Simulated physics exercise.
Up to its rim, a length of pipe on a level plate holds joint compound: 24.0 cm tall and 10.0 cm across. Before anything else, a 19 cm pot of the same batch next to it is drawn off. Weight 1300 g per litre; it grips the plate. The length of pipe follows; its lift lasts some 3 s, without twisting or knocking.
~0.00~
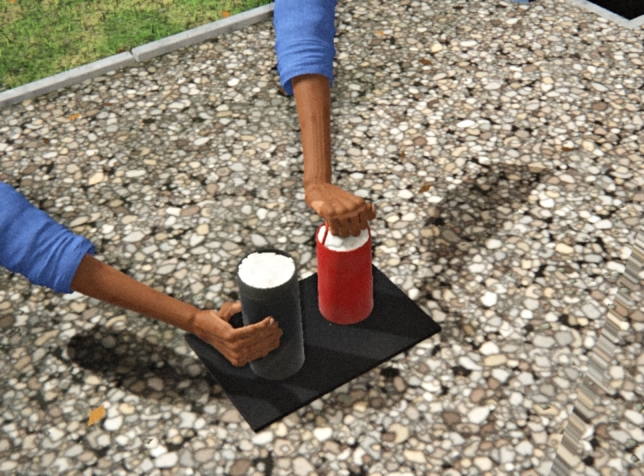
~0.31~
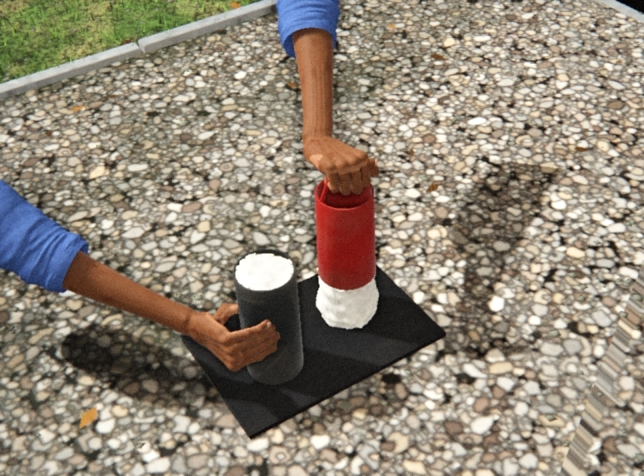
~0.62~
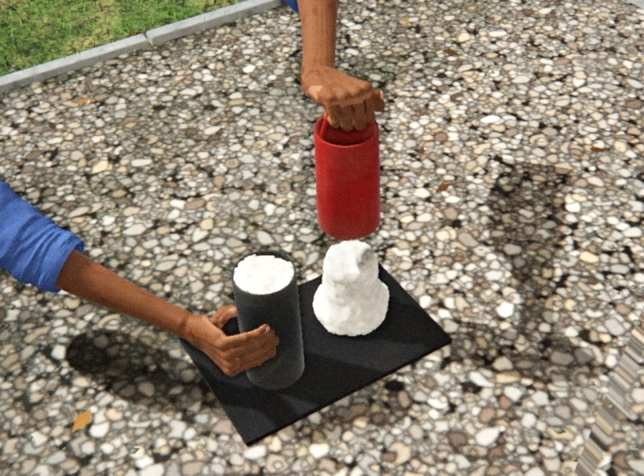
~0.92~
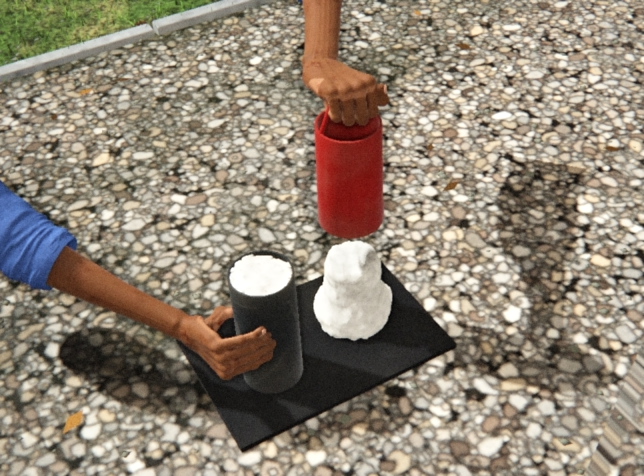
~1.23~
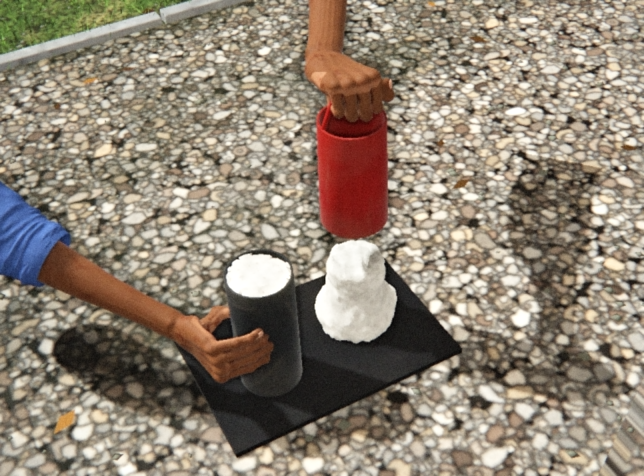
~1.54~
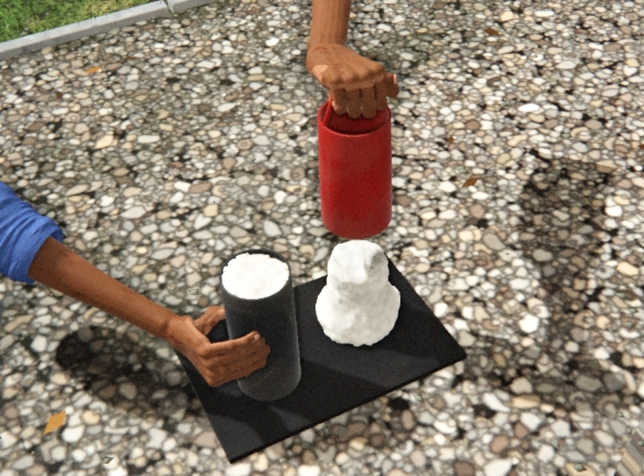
In the video, one hand lifts a red cylinder straight up off a black plate, leaving a lumpy white mound, then holds it above; another hand stays around a dark cylinder filled with white material at left, which remains still.
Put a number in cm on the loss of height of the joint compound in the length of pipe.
7 cm.
After 2.3 s, the length of pipe is up 5.8 cm; the joint compound has come down 0.6 cm to 23 cm and is 11 cm wide.
After 3.0 s, the length of pipe is up 15 cm; the joint compound has come down 5.1 cm to 19 cm and is 14 cm wide.
After 3.8 s, the length of pipe is up 25 cm; the joint compound has come down 6.6 cm to 17 cm and is 15 cm wide.
After 4.7 s, the length of pipe is clear; the joint compound has come down 6.8 cm to 17 cm and is 16 cm wide.
After 5.2 s, at rest, the length of pipe is clear; the joint compound has come down 6.8 cm to 17 cm and is 16 cm wide.
